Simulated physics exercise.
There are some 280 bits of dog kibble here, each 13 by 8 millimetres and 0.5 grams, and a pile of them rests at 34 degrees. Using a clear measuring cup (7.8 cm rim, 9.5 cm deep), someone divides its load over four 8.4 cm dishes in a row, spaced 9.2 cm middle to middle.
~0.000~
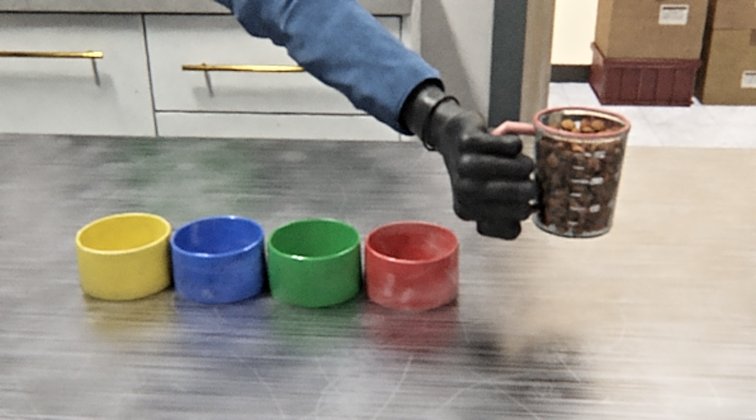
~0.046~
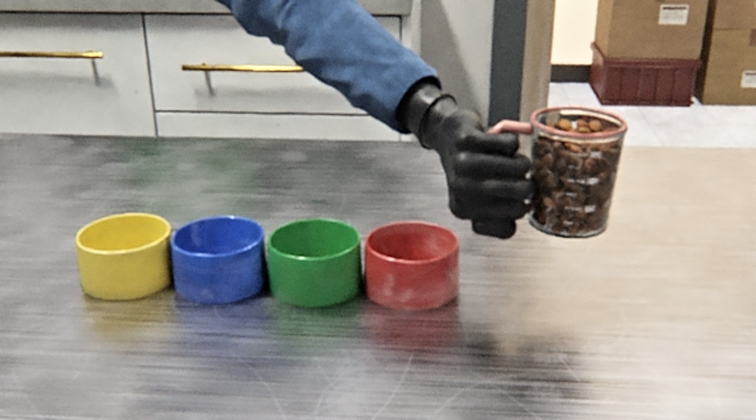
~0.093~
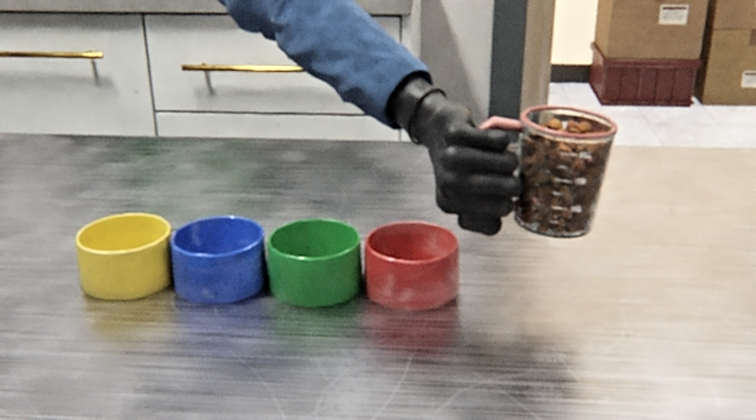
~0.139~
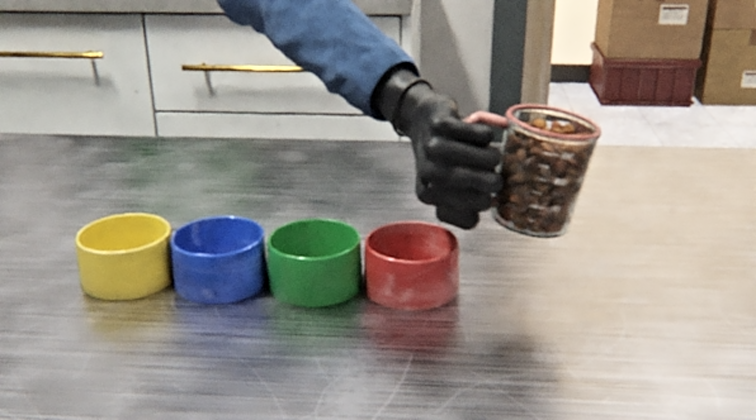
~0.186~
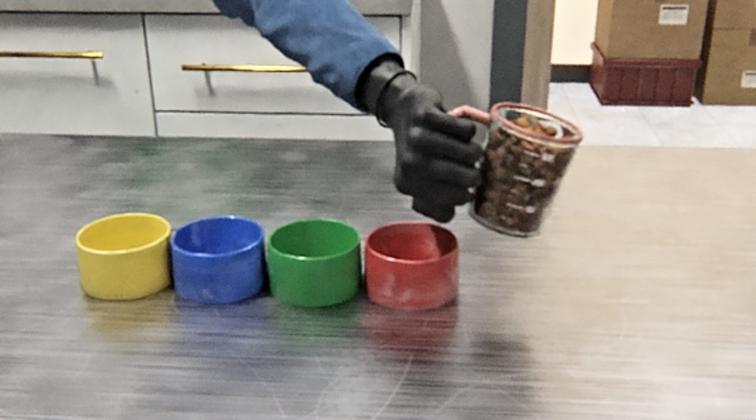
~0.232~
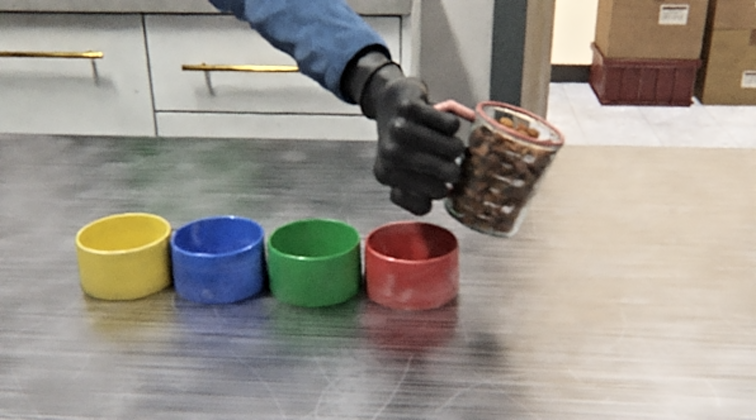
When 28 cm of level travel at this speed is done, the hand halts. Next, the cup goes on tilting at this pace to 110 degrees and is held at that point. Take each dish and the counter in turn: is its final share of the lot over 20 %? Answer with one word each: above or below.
Red below, blue below, green above, yellow below, counter below.
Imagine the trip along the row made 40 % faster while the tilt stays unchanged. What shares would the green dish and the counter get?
Green 90, counter 0.
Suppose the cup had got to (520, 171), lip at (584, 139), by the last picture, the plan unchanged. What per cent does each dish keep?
It'd finish with red at 10, blue at 0, green at 80 and yellow at 0.
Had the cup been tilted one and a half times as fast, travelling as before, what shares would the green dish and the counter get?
Then green would get 80 and the counter 0.
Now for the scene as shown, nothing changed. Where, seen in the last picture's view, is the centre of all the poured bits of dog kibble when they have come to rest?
(314, 250) or so.
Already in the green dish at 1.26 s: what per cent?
40 % so far.
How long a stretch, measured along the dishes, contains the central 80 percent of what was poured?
Spread: Around 5 cm.
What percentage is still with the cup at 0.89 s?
Some 100 per cent.
Then, at 0.63 s, tilt 63 degrees; cup holds 100 %.
After 0.89 s, tilt 92 degrees; cup holds 100 %.
After 1.26 s, tilt 110 degrees; cup holds 60 %, green 40 %.
At rest (2.5 s), red 0 %, blue 0 %, green 85 %, yellow 0 %, counter 5 %, cup 10 %.
